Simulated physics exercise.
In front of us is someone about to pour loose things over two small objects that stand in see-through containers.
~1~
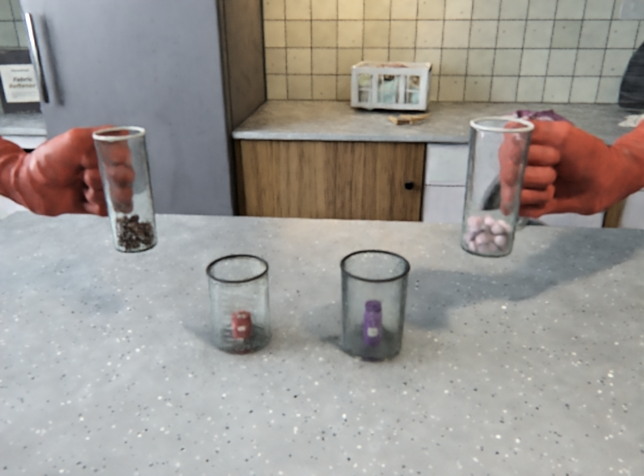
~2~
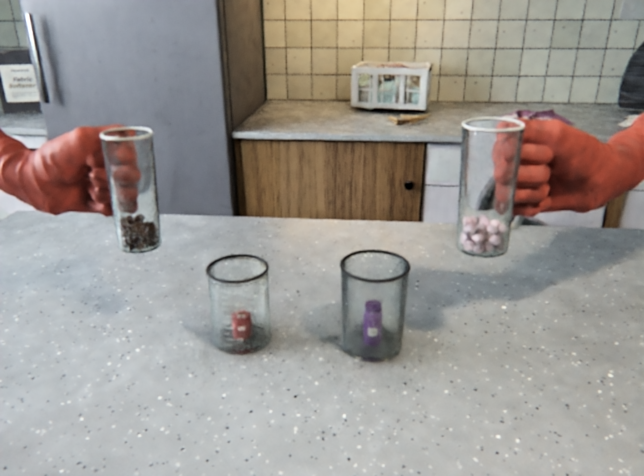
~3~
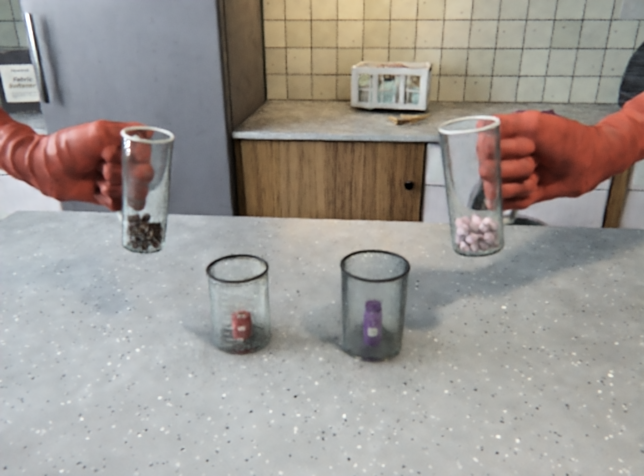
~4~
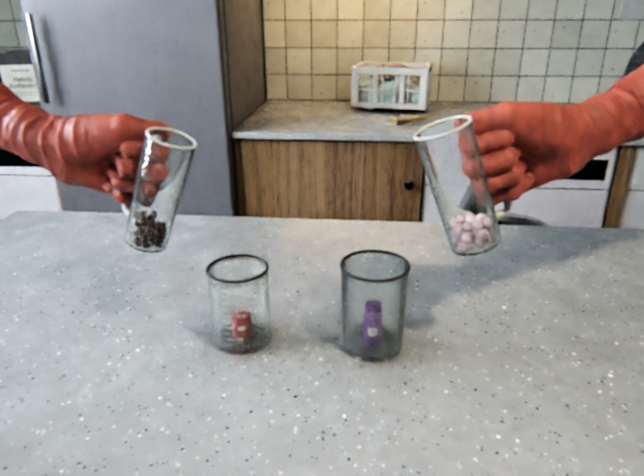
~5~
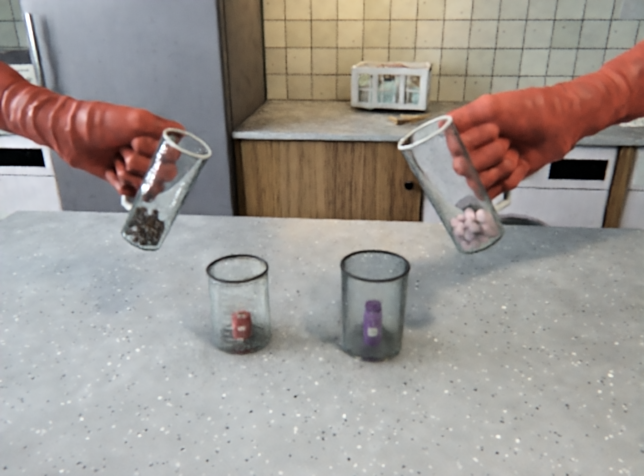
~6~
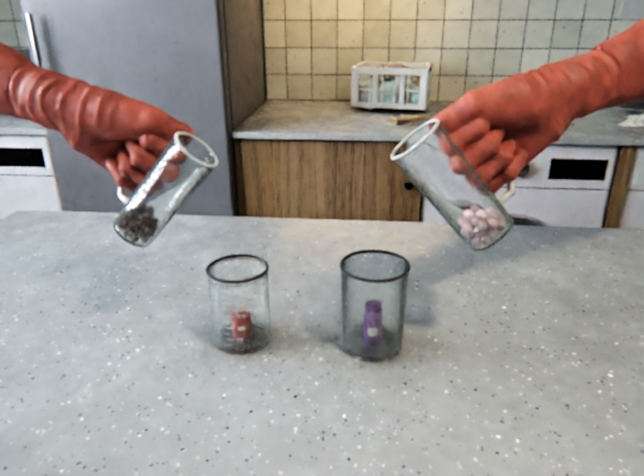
Two red-gloved hands moving glass cups of dark berries and pale pearls inward, then tilting them toward two beakers holding small objects.
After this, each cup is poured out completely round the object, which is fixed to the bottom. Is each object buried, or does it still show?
Left object: Partly exposed. Right object: Partly exposed.
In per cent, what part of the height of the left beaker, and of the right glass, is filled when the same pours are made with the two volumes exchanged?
Levels: Left 25 %, right 15 %.
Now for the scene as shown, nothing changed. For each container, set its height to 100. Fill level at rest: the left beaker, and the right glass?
Left side: 20 %; right side: 20 %.
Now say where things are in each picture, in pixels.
Small roll in the left beaker at (242, 324), reaching about a third of the way up; left cup at (128, 191), a quarter full of allspice berries; small canister in the right glass at (373, 324), reaching about half way up; right cup at (493, 189), a quarter full of sugar pearls, in the first frame.
Left cup at (134, 191), upright; right cup at (487, 188), upright, in the second frame.
Left cup at (146, 192), tipped 10°; right cup at (474, 188), tipped 10°, in the third frame.
Left cup at (158, 192), tipped 20°; right cup at (460, 188), tipped 20°, in the fourth frame.
Left cup at (164, 192), tipped 31°; right cup at (454, 188), tipped 31°, in the fifth frame.
Small roll in the left beaker at (242, 324); left cup at (164, 192), tipped 41°; small canister in the right glass at (373, 324); right cup at (454, 188), tipped 41°, in the sixth frame.
Then, 0.47 s after the last picture, left beaker empty, all of its cupful still in the cup; right glass empty, all of its cupful still in the cup.
Then, 0.97 s after the last picture, left beaker empty, all of its cupful still in the cup; right glass empty, all of its cupful still in the cup.
Then, 1.57 s after the last picture, left beaker nearly empty, none of its cupful still in the cup; right glass nearly empty, none of its cupful still in the cup.
At rest, left beaker a quarter full (surface near (241, 322)), nothing beside it; right glass nearly empty (surface near (373, 328)), nothing beside it; the left thing is still showing; the right thing is still showing.
